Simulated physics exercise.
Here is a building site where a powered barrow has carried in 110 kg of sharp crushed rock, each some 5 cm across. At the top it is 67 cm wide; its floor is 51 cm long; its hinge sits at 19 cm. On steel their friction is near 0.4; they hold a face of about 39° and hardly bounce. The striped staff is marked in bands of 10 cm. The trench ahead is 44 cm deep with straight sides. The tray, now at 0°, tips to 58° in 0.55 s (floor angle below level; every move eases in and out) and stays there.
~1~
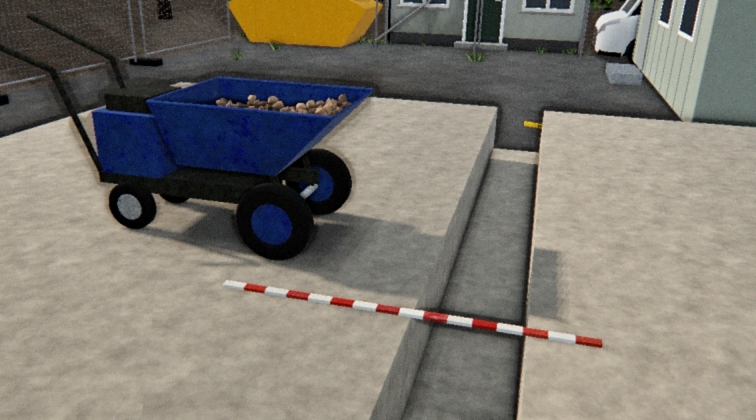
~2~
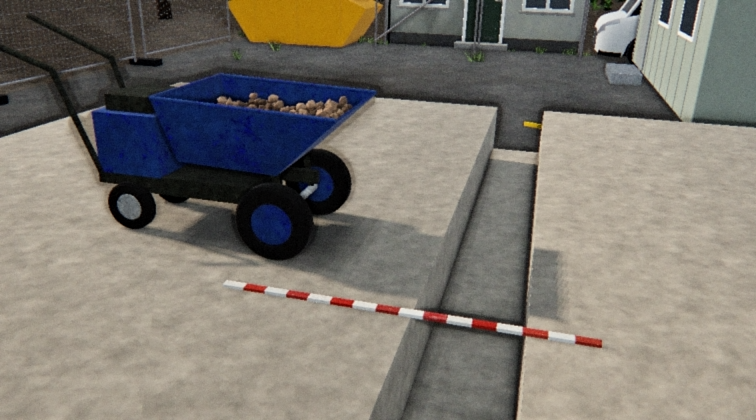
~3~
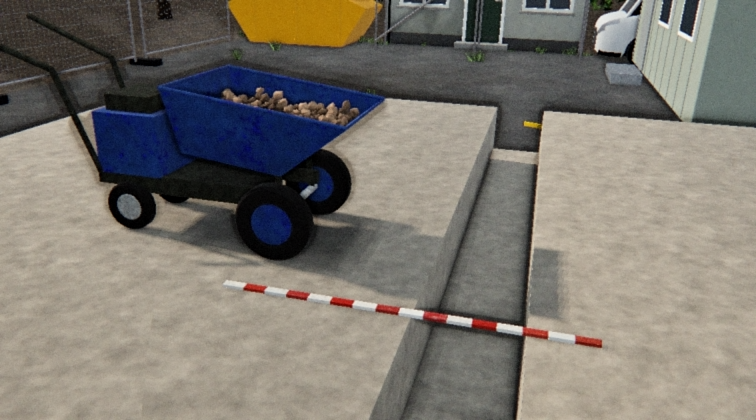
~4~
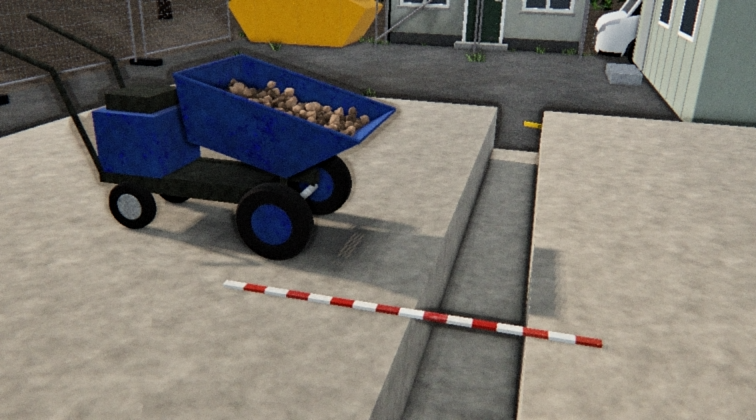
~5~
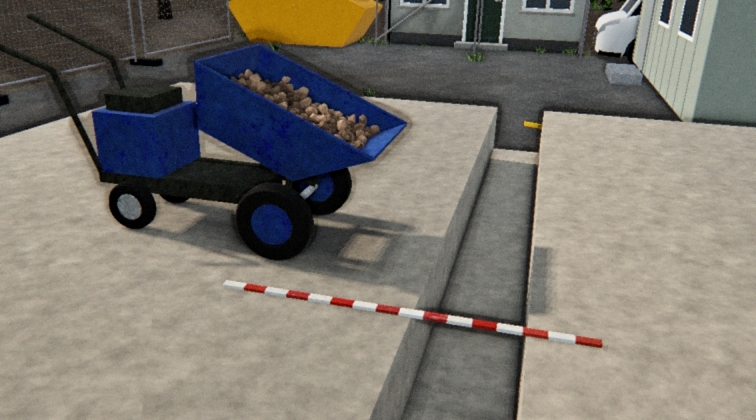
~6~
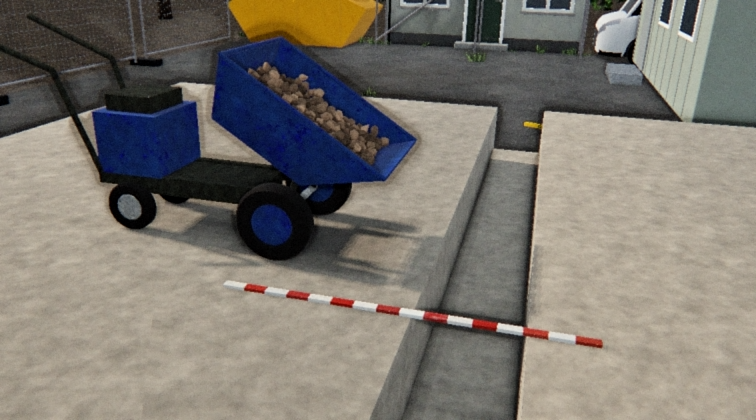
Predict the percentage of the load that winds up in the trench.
My prediction is about 54 per cent.
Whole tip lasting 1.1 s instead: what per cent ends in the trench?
I'd put it at roughly 30 per cent.
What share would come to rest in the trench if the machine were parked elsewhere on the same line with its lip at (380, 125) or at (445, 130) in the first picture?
I'd expect some 60 per cent, then some 20.
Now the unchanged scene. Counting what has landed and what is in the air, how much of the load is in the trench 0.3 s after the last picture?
Something like 0 in a hundred.
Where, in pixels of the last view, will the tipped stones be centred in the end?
Their middle is at about (479, 328).
Then, 0.1 s after the last picture the floor is at 49°, 100 % in the tray; the foremost stones are at (385, 179).
Then, 0.3 s after the last picture the floor is at 58°, 97 % in the tray, 3 % short of the trench; the foremost stones are at (433, 226).
Then, 0.7 s after the last picture the floor is at 58°, 58 % in the tray, 6 % short of the trench, 36 % in the trench; the foremost stones are at (520, 326).
Then, 2.7 s after the last picture the floor is at 58°, 38 % in the tray, 9 % short of the trench, 54 % in the trench; the foremost stones are at (520, 332).
